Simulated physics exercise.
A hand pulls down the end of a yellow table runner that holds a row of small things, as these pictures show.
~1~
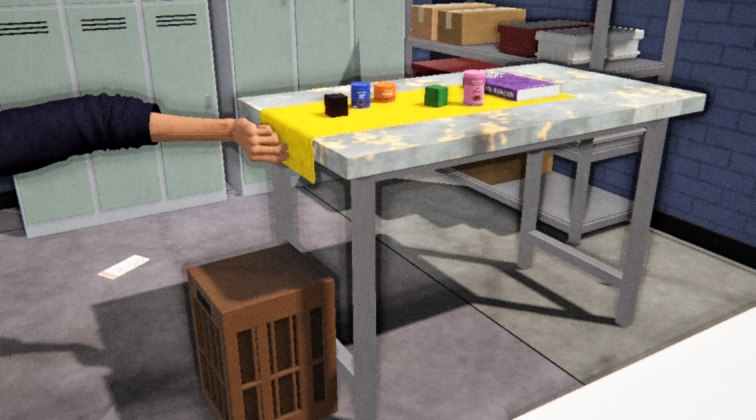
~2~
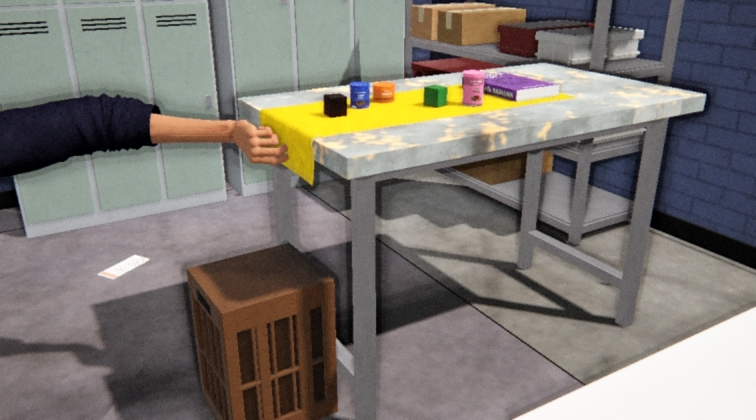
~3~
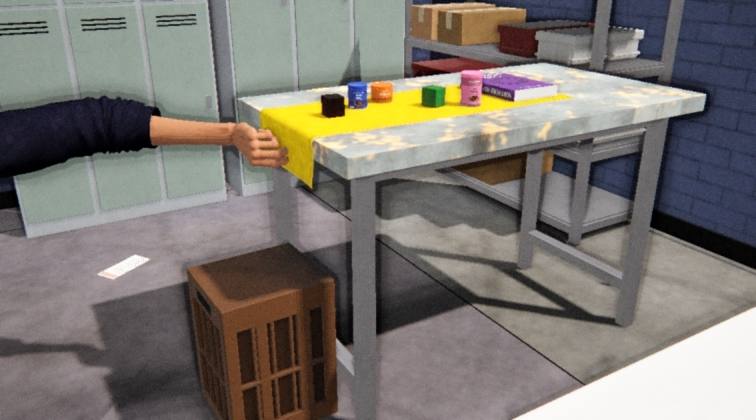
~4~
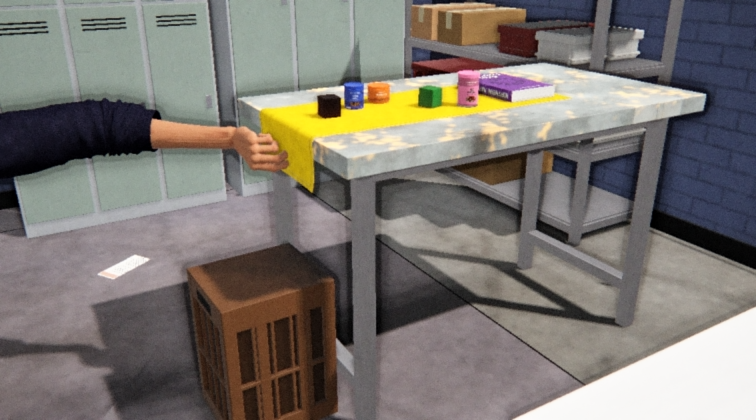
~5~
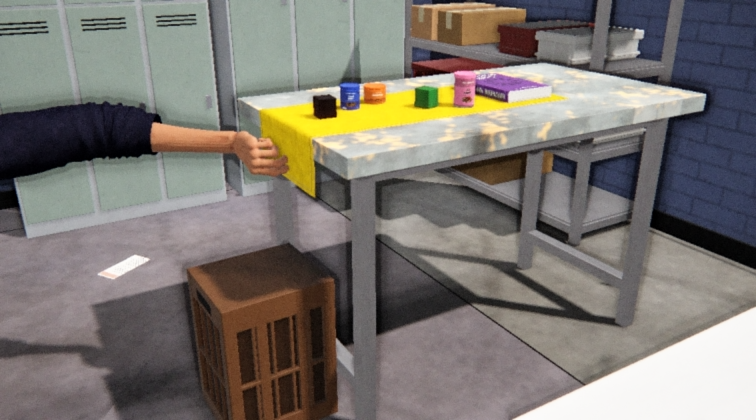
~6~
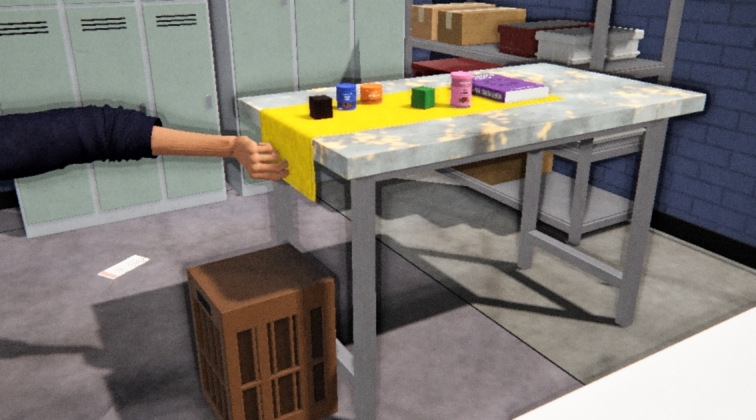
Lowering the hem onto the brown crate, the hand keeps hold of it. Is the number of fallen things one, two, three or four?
The top will end up two items short.
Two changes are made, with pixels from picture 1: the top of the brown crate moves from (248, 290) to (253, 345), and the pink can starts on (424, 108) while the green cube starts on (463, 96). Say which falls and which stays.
So the pink can leaves, and the green cube stays there.
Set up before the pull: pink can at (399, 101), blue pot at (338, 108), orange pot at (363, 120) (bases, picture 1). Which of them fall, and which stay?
Each in turn: The pink can stays aloft, the blue pot goes down, the orange pot goes down.
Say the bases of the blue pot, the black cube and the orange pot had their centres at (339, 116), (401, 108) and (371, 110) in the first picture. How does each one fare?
Note: Blue pot lost; black cube kept on top; orange pot lost.
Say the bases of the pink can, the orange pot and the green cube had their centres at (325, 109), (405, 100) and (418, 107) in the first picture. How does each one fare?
Pink can: Gone off. Orange pot: Still up. Green cube: Still up.
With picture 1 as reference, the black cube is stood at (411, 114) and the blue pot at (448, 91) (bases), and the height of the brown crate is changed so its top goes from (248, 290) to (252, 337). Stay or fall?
Black cube: Lost; blue pot: Safe.
A little later, hem near (288, 237); black cube gone.
Next, hem on the crate; black cube and blue pot gone.
When it is over, hem on the crate; black cube and blue pot gone. The workbench loses two.
